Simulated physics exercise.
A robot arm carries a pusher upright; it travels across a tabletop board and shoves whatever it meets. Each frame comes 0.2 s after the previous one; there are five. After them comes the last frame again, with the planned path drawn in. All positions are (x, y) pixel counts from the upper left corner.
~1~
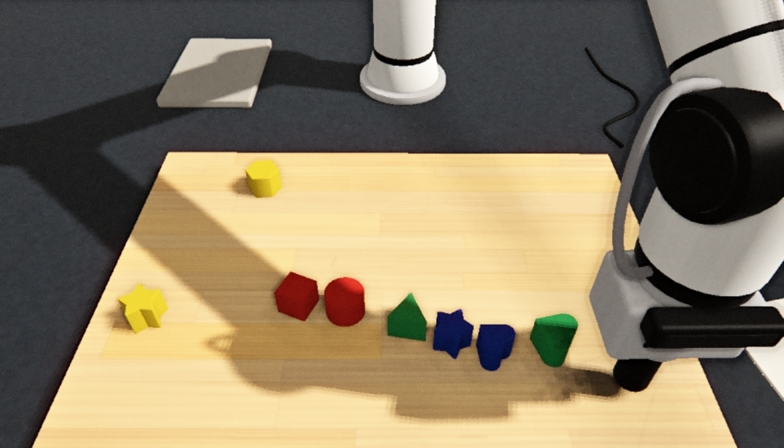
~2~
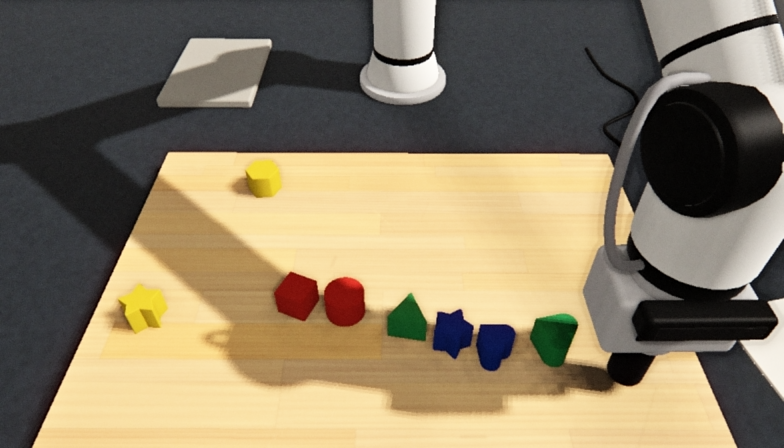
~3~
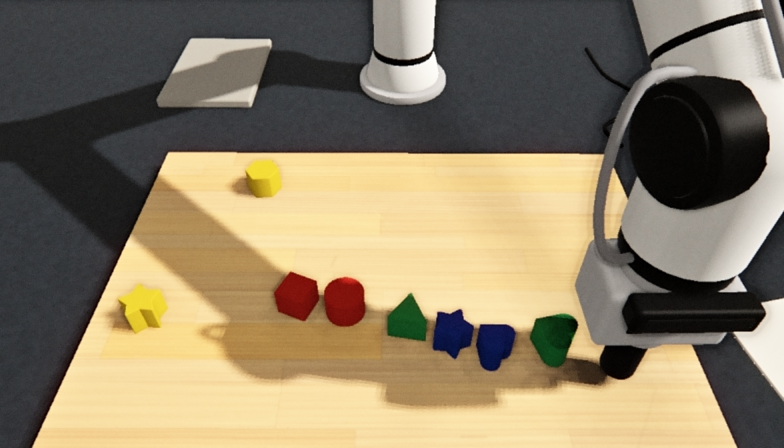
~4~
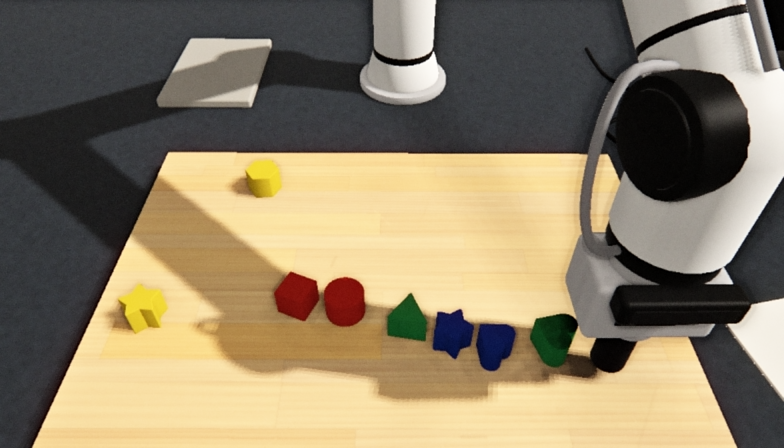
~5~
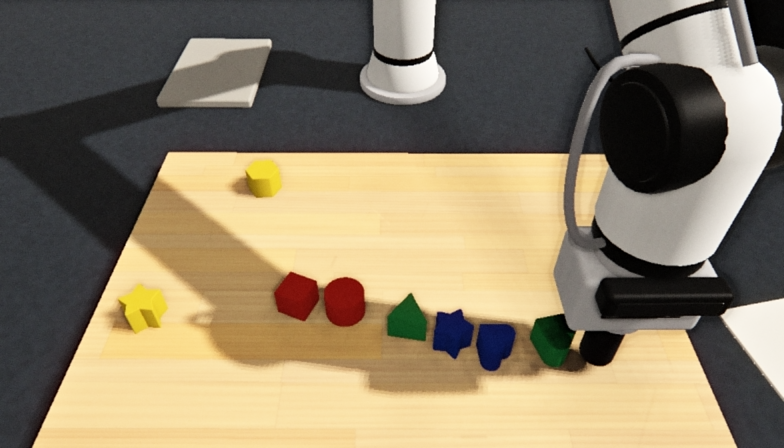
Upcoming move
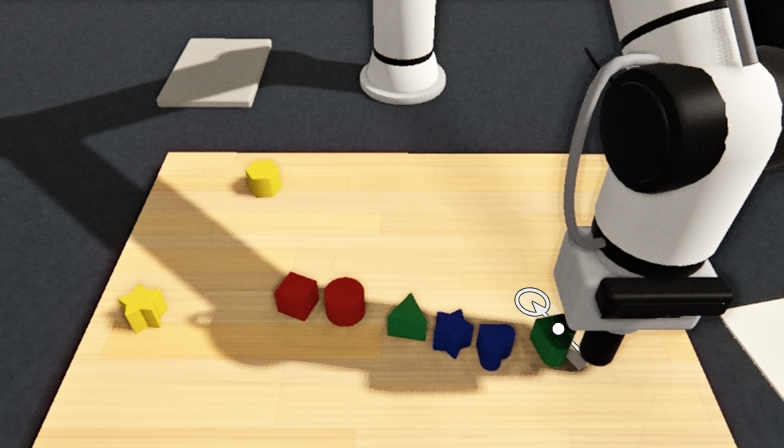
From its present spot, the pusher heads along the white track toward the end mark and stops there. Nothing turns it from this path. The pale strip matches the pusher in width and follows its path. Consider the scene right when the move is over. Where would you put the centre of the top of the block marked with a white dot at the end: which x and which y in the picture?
Its top middle: (534, 315).
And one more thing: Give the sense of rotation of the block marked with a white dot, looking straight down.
Seen from above, counterclockwise.
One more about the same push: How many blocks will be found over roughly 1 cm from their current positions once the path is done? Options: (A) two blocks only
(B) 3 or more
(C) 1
The answer is C.
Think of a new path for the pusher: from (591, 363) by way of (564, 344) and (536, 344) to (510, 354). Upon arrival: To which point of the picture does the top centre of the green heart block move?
Final place: (490, 317).
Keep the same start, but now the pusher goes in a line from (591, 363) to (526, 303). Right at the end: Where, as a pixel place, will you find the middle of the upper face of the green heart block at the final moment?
The answer is (525, 312).
Drawn move, from (591, 363) directly to (532, 302); the dot is on the green heart block.
On the path given first. Halfway along, pusher at (564, 321); green heart block at (539, 319), turned 45° anticlockwise.
At the end, pusher at (535, 292); blue heart block still; green heart block at (534, 315), turned 70° anticlockwise.
